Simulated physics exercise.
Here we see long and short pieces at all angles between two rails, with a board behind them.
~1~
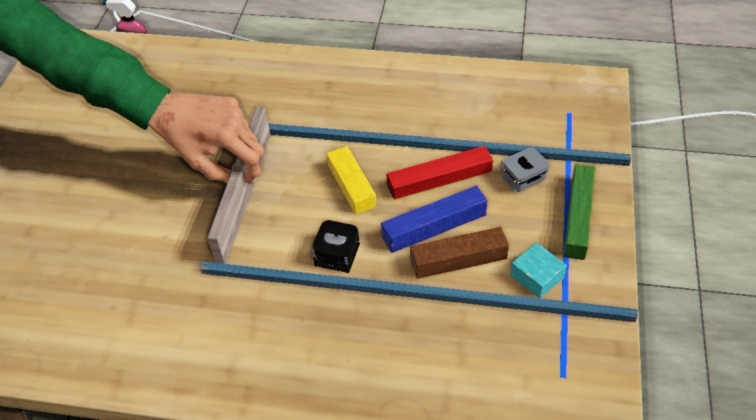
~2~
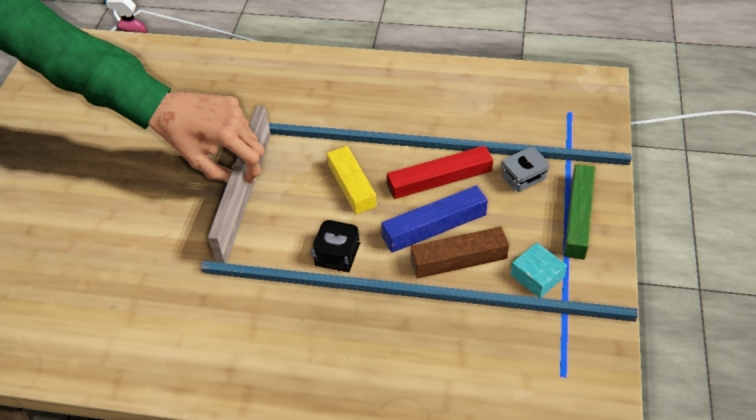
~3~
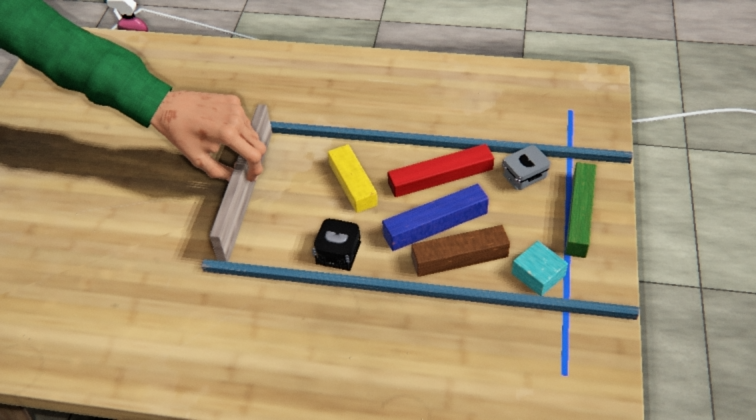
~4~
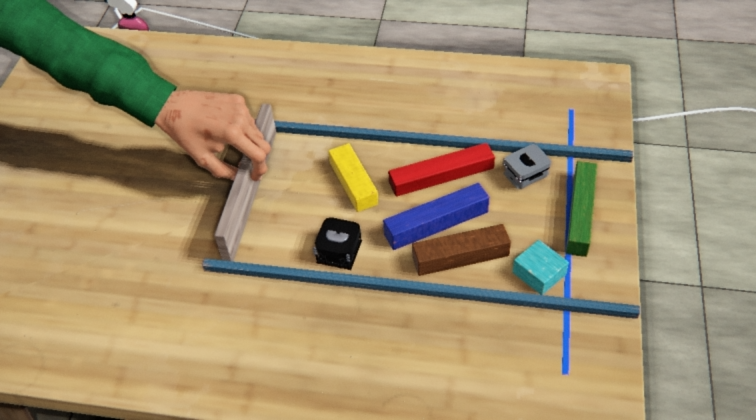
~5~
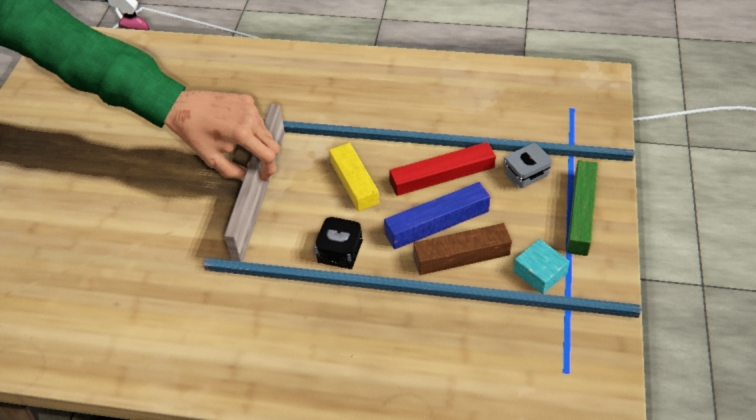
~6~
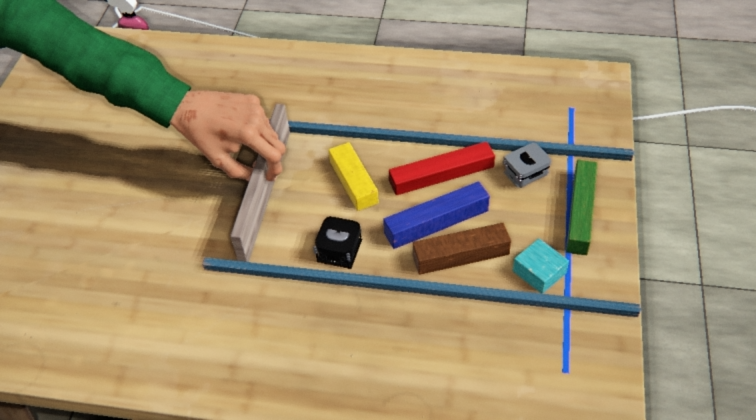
A hand in a green sleeve slid a greyish wooden board slightly to the right between two blue rails, while the scattered coloured blocks and the black and grey pieces stayed where they were.
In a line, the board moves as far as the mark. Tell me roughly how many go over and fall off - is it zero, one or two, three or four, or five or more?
Roughly three or four fall off.
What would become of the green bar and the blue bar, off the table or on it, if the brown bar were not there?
The green bar comes off; the blue bar stays put.
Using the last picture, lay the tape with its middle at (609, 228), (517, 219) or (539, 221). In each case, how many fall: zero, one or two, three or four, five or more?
Number fallen at each tape, in order - at least five, none, 1 or 2.
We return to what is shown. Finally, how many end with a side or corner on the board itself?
The count in contact is 3.
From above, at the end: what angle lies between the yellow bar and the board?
Out of line by around 0°.
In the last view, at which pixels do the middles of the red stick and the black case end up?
(636, 180) and (589, 279).
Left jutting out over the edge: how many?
It comes to 3.
A little later, none off yet; green bar at rest near (582, 206); turquoise block at rest near (540, 266); grey case at rest near (527, 167).
Next, none off yet; green bar shifted a little near (601, 211); turquoise block shifted a little near (561, 273); grey case shifted about its own width near (581, 185).
When it is over, the number that fall off is three or four; down, grey case, turquoise block and green bar.
